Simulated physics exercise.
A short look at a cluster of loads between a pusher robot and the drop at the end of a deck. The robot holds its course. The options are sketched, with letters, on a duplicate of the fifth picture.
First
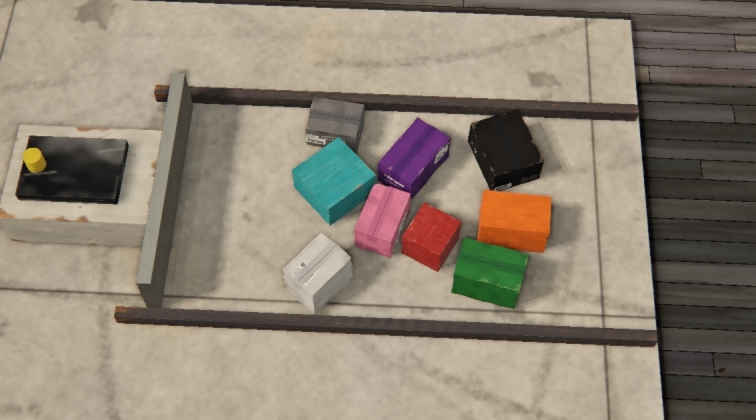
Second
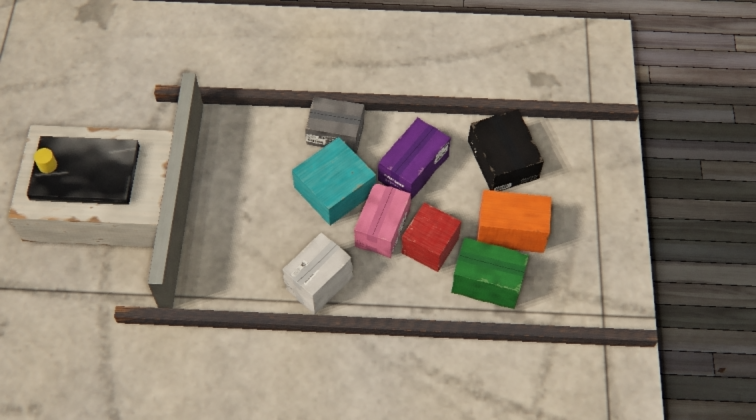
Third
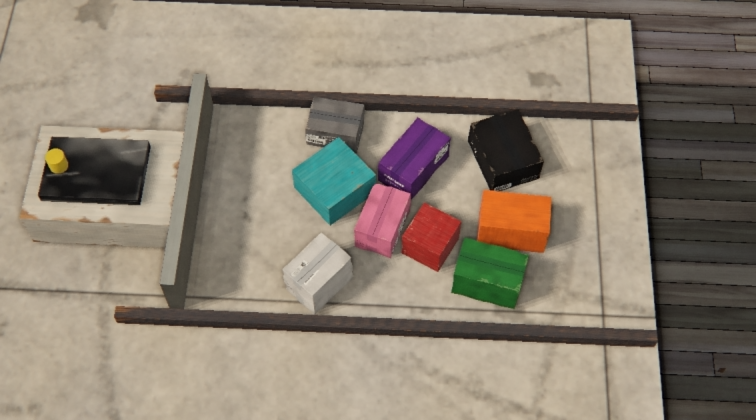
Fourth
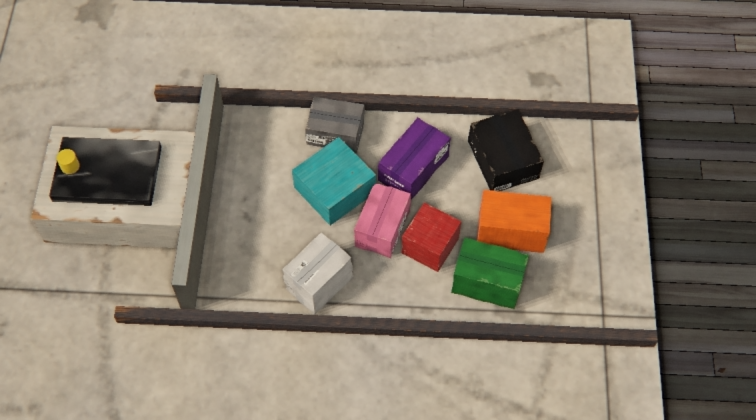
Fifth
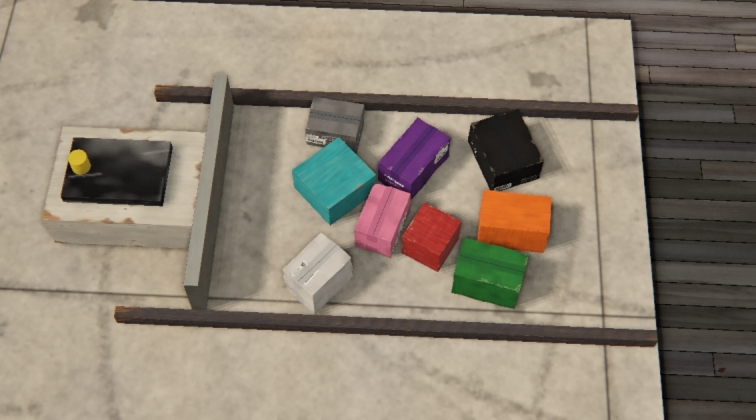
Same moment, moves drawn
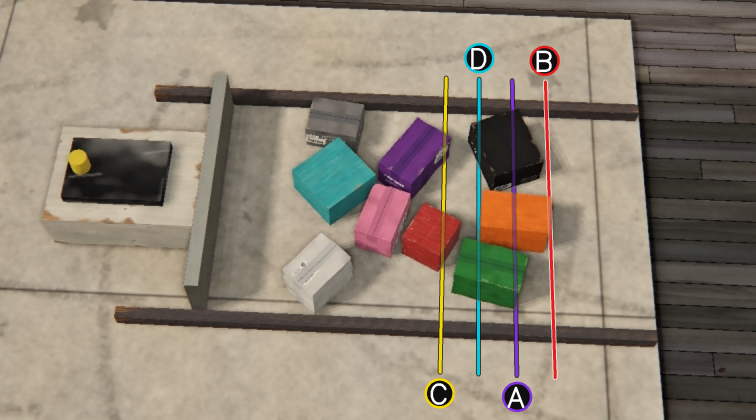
In this clip, a pale block-shaped machine with a wide grey blade slides slowly and steadily right between two dark rails, moving a short distance toward a cluster of nine coloured boxes, which stay still and untouched.
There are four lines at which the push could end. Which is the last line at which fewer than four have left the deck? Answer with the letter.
No fourth one falls up to B.
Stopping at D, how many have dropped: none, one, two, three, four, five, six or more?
By then, none.
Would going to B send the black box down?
By then, yes.
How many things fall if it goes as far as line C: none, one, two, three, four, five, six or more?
In all, none.
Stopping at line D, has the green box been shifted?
Yes.
On the marked copy, A at (514, 217); B at (550, 219); C at (443, 214); D at (479, 216).
Following B. Soon after the start, robot (248, 176); grey parcel (371, 125); white box (364, 267).
Later, robot (371, 181); green box (599, 289); orange crate (588, 213).
In the end, robot (469, 185); orange crate over the edge; black box over the edge; three fallen.
As for the rest, A is within the limit but short; C is within the limit but short; D is within the limit but short.
